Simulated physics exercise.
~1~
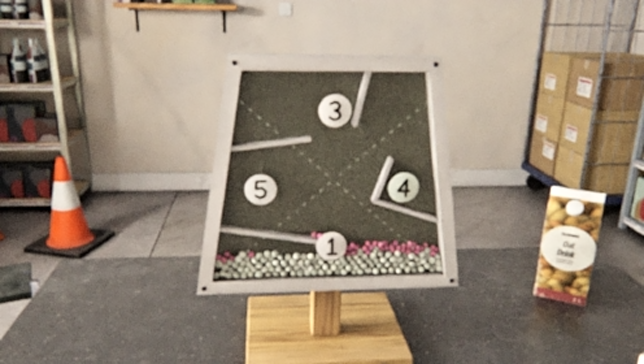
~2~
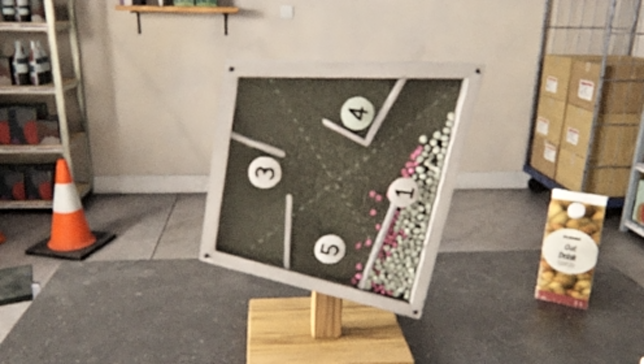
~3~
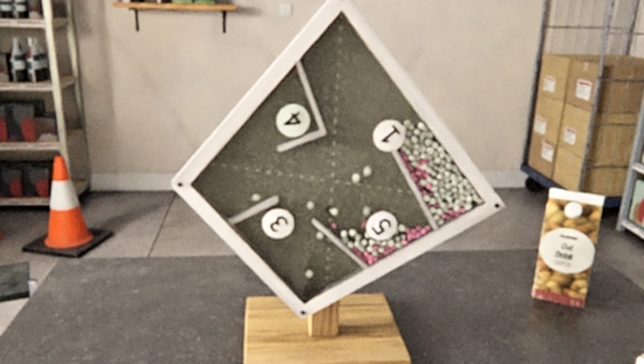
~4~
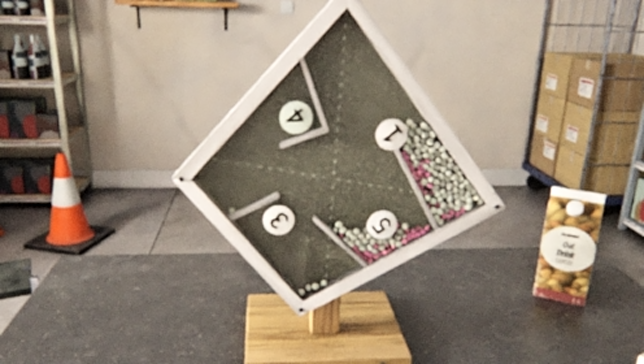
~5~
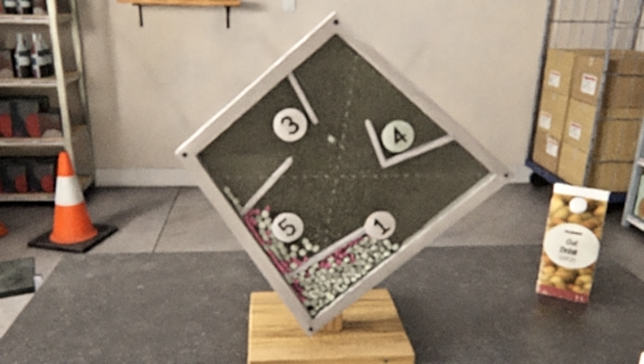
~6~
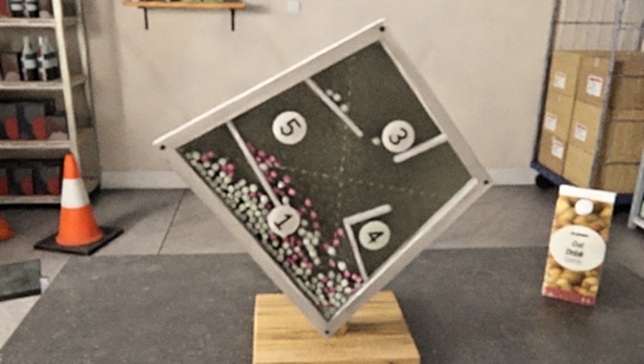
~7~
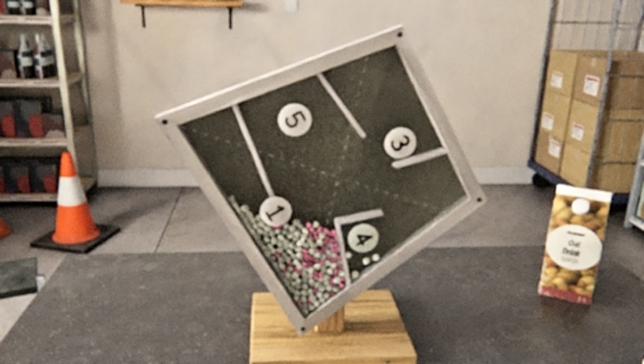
In a storeroom with shelves on the left and stacked cardboard boxes on the right, a slightly swaying camera faces a square, clear-fronted case on a wooden stand, between an orange traffic cone and a carton. White and smaller pink balls lie along its bottom, among numbered discs and pale ledges. The case turns anticlockwise well past upright, and the balls slide up the right side, then spill toward five, a few reaching the lowest corner. It swings back clockwise past its starting position, sending them down the left side. Finally, most rest in the lower corner by one, some beside four.
